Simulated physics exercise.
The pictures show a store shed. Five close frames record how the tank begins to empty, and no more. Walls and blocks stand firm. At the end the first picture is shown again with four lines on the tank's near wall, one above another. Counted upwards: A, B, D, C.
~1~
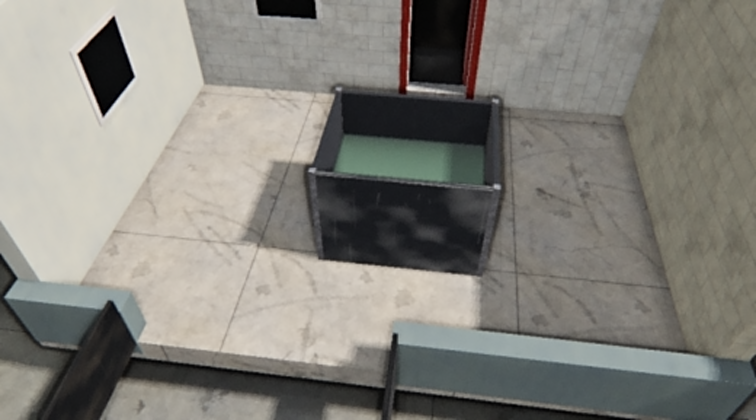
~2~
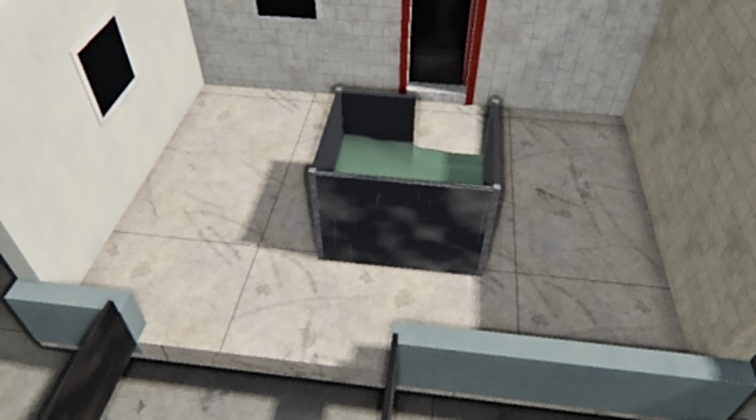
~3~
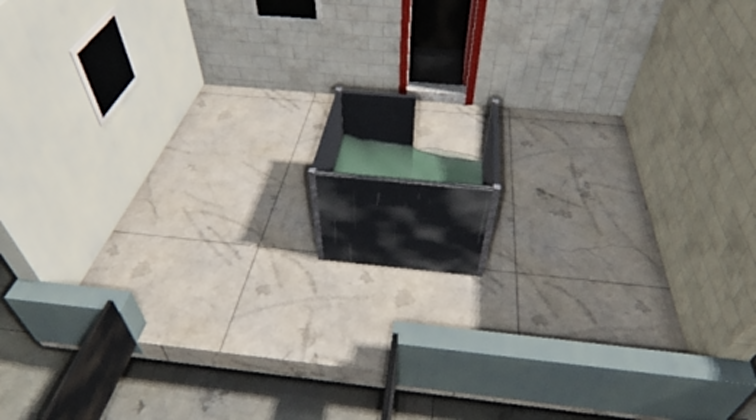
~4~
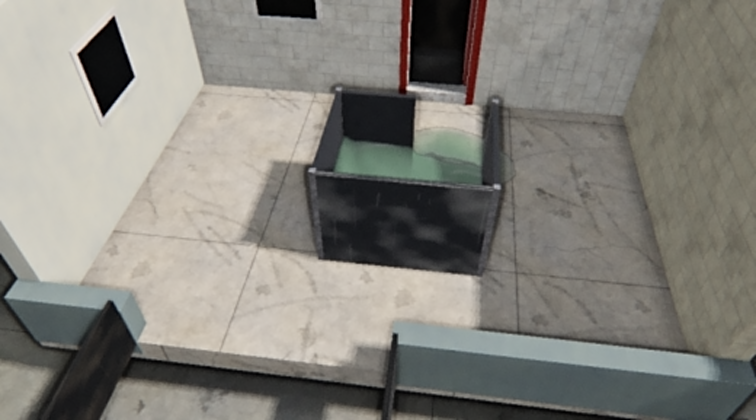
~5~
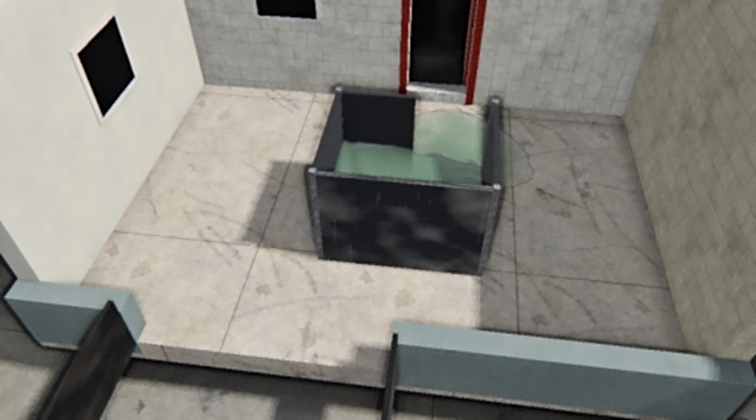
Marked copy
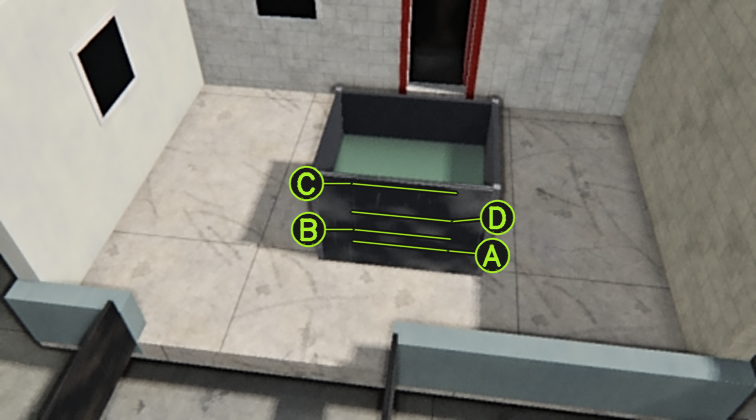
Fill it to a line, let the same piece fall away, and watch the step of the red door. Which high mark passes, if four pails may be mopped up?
I would pick mark A.
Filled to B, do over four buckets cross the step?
Yes, that goes wrong.
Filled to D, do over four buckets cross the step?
Yes, it does.
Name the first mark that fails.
That would be B.
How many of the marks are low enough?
One of them.
In lime, A at (400, 246); B at (401, 234); C at (403, 188); D at (401, 216); from the bottom up A, B, D, C.
Choosing A, a splash gets over, under a bucket.
Choosing B, about 8 bucketfuls get in.
Choosing C, dozens of bucketfuls pour in.
Choosing D, dozens of bucketfuls pour in.
